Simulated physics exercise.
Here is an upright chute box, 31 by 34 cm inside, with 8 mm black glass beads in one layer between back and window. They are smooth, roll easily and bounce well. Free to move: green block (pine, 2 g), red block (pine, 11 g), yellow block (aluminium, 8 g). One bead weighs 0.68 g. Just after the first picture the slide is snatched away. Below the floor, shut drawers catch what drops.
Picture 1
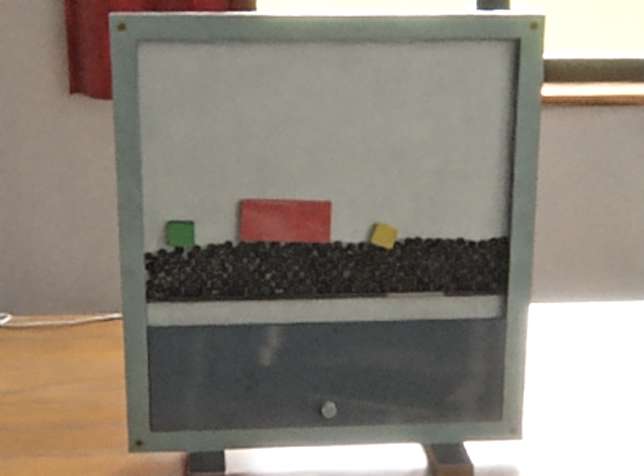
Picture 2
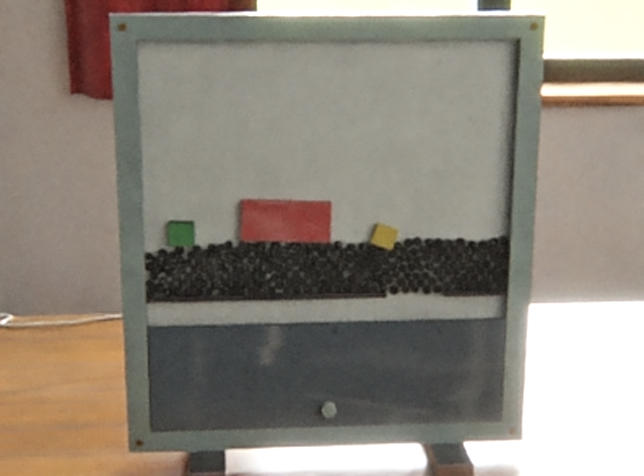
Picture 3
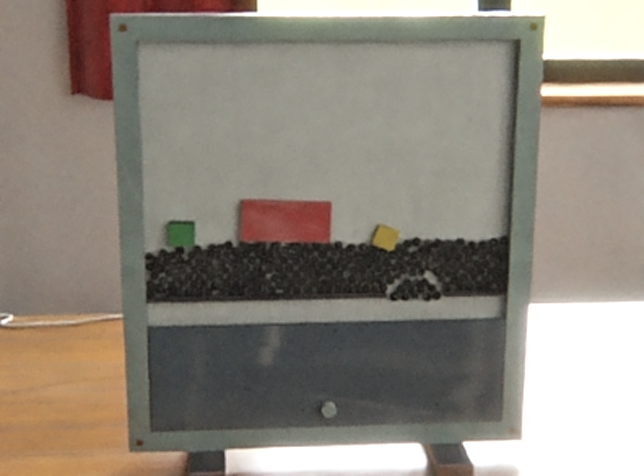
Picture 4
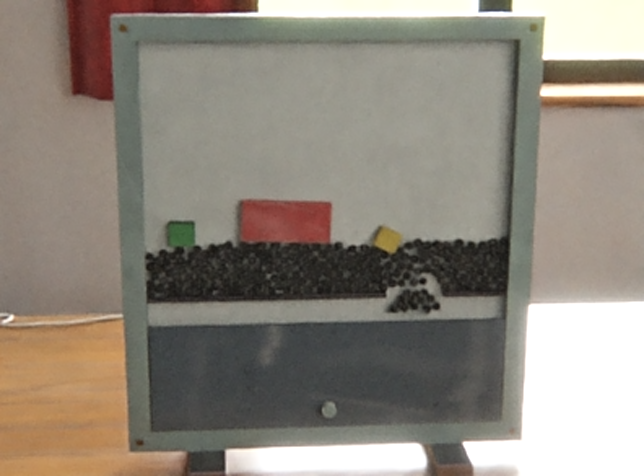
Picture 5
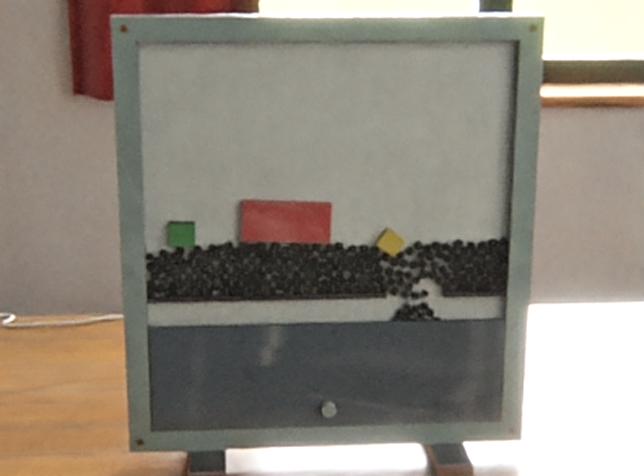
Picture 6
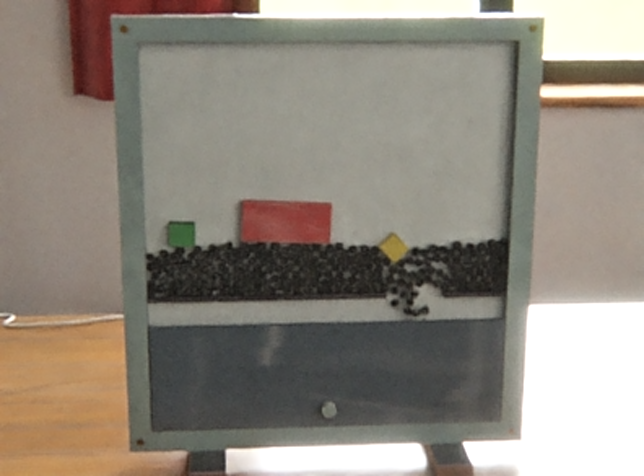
We see green, red and yellow blocks resting on a layer of black beads in an upright framed box; a gap opens in the floor at right, beads drop through it, and the yellow block tilts and sinks slightly rightward.
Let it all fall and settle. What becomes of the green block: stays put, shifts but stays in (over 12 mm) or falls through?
Green block stays put.
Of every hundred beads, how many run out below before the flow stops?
Some 50 per cent.
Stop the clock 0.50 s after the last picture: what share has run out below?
Some 35 per cent.
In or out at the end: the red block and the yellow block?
Red block in, yellow block out.
Then, 0.15 s after the last picture, 20 % are out; green block moved 0.0 cm; red block moved 0.1 cm tilted 3°; yellow block below the floor.
Then, 0.50 s after the last picture, 35 % are out; green block moved 0.0 cm; red block moved 1.5 cm tilted 10°; yellow block below the floor.
Then, 1.20 s after the last picture, 50 % are out; green block moved 0.0 cm; red block moved 11.0 cm tilted 39°; yellow block below the floor.
At rest 1.6 s after the last picture, 50 % are out; green block moved 0.0 cm; red block moved 11.0 cm tilted 39°; yellow block below the floor.
